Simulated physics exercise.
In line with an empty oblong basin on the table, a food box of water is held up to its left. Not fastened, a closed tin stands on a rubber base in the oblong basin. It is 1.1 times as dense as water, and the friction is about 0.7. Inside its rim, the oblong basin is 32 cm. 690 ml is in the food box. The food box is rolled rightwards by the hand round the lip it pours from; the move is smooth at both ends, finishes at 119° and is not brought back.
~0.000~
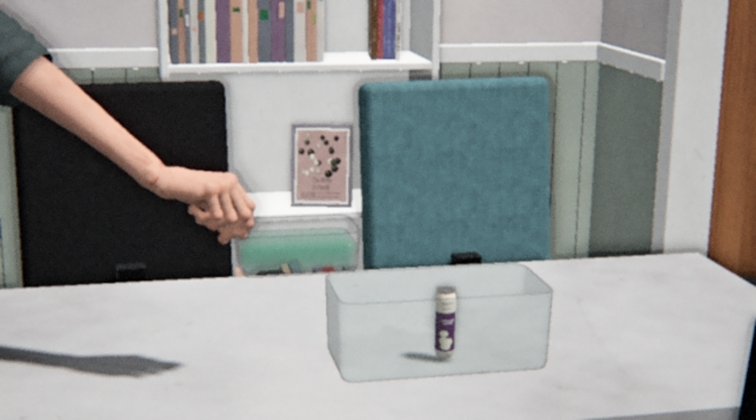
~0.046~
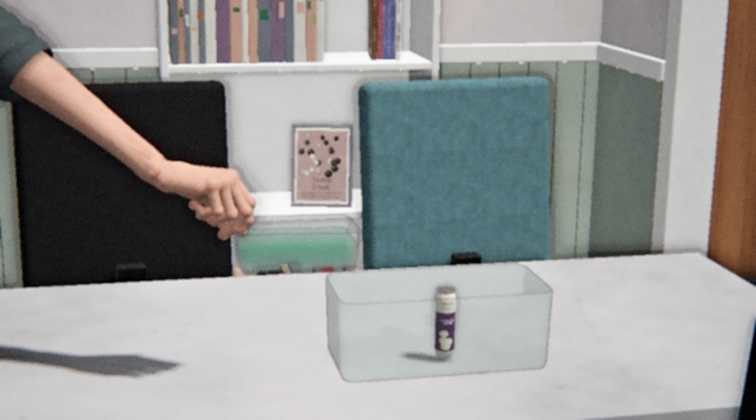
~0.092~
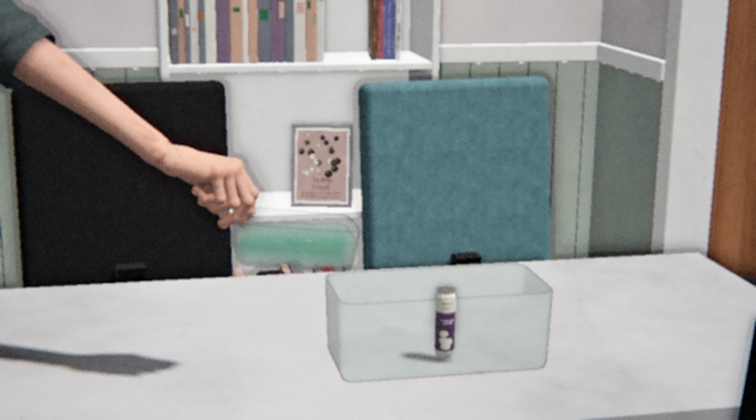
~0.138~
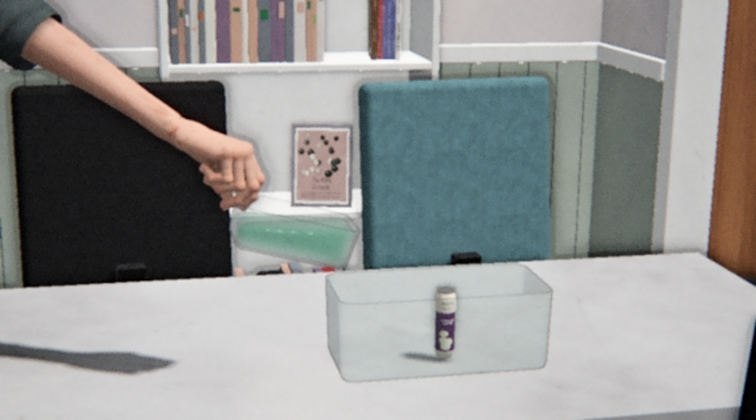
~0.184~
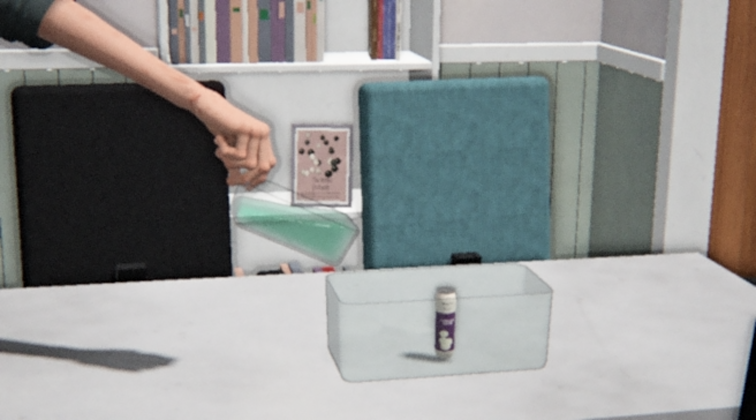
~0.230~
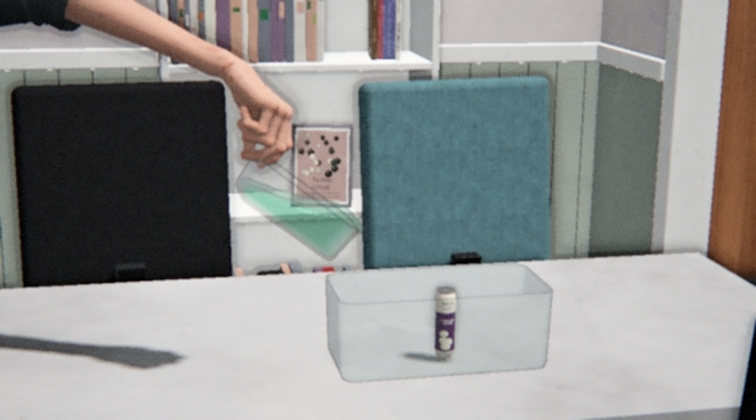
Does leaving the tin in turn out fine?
It overturns.
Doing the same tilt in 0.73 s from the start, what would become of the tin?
In that case the tin overturns.
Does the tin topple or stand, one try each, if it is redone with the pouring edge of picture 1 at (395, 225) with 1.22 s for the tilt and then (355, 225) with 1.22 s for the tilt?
Run one: It does not tip. Run two: It does not tip.
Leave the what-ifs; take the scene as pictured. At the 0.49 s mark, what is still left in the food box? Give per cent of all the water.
Near 12 in a hundred.
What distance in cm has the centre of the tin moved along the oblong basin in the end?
The middle of the tin ends some 7.0 cm along the basin.
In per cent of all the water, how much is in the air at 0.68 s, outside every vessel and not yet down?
About 6 per cent.
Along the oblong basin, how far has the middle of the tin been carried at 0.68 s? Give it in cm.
Around 5 centimetres.
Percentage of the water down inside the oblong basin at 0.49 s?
Around 26%.
After 0.49 s the tilt is 110° and 13 per cent is still to pour; the tin stands where it began.
After 0.68 s the tilt is 119° and 0 per cent is still to pour; the tin leans 51°.
After 0.88 s the tilt is 119° and 0 per cent is still to pour; the tin lies on its side.
After 1.10 s the tilt is 119° and 0 per cent is still to pour; the tin lies on its side.
In the end the tin lies on its side.
